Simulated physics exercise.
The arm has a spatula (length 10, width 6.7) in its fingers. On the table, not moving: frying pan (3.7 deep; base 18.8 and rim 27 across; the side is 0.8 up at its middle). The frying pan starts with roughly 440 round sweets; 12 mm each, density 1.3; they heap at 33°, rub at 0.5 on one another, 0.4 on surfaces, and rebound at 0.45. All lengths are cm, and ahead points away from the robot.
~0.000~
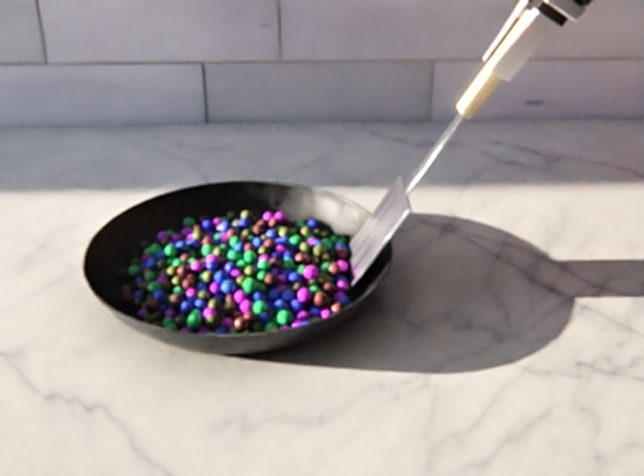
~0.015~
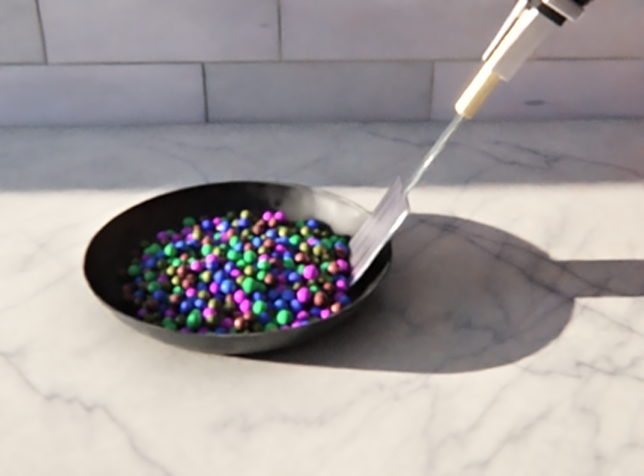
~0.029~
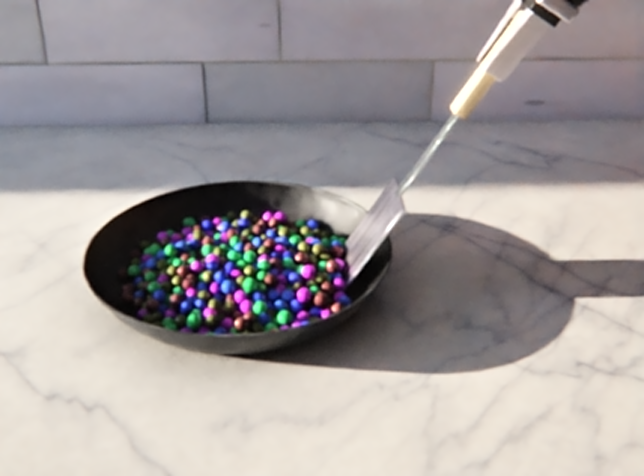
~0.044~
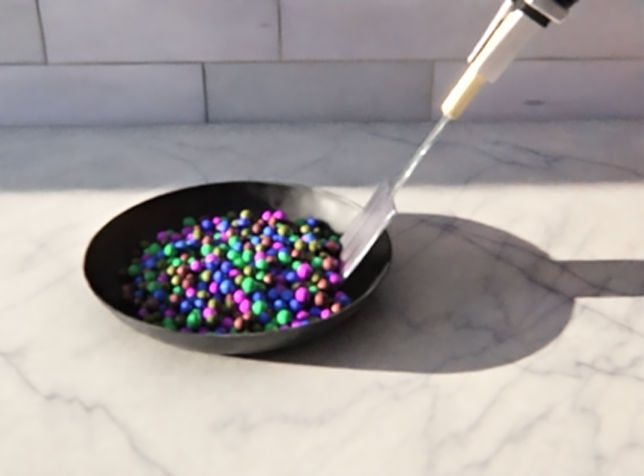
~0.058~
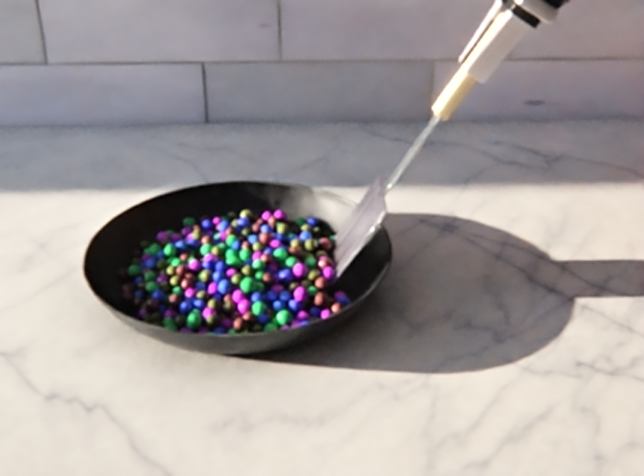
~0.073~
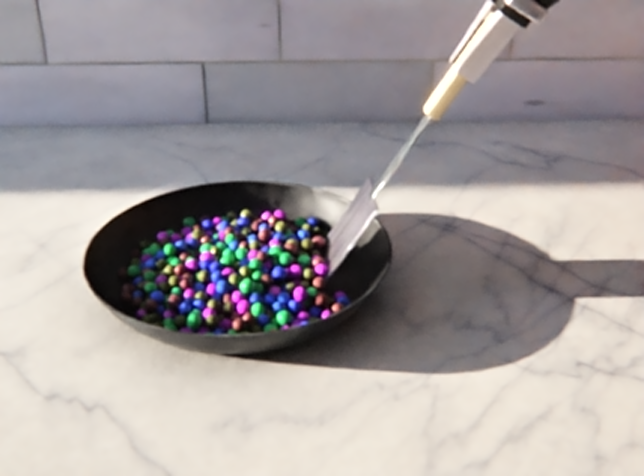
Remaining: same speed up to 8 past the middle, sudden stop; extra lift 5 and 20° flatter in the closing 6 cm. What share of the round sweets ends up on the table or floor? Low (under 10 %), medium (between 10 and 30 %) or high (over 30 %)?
On the table or floor the share is low, under 10 %.
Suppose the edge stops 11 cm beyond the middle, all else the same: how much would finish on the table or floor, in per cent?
In that case some 15 per cent.
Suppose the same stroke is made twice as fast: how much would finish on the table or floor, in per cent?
It would be near 15 per cent.
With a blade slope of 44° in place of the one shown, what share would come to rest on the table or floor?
Then about 5 per cent.
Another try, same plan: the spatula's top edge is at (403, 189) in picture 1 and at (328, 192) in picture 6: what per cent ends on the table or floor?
Some 20 per cent.
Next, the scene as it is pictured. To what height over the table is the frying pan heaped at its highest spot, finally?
Some 4.5 cm.
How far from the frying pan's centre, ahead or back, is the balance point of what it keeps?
About 3.5 cm ahead.
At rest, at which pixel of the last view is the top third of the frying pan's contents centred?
Near (147, 263).
By 0.18 s, sloping 58°, highest piece 5 above the table; 436 in the frying pan.
By 0.28 s, sloping 51°, highest piece 6 above the table; 436 in the frying pan.
By 0.53 s, sloping 38°, highest piece 5 above the table; 413 in the frying pan, 22 on the table or floor, 1 on the blade or in flight.
By 1.58 s, sloping 38°, highest piece 4 above the table; 412 in the frying pan, 24 on the table or floor.
Final count, 412 in the frying pan, 24 on the table or floor. That is 6 % on the table or floor.
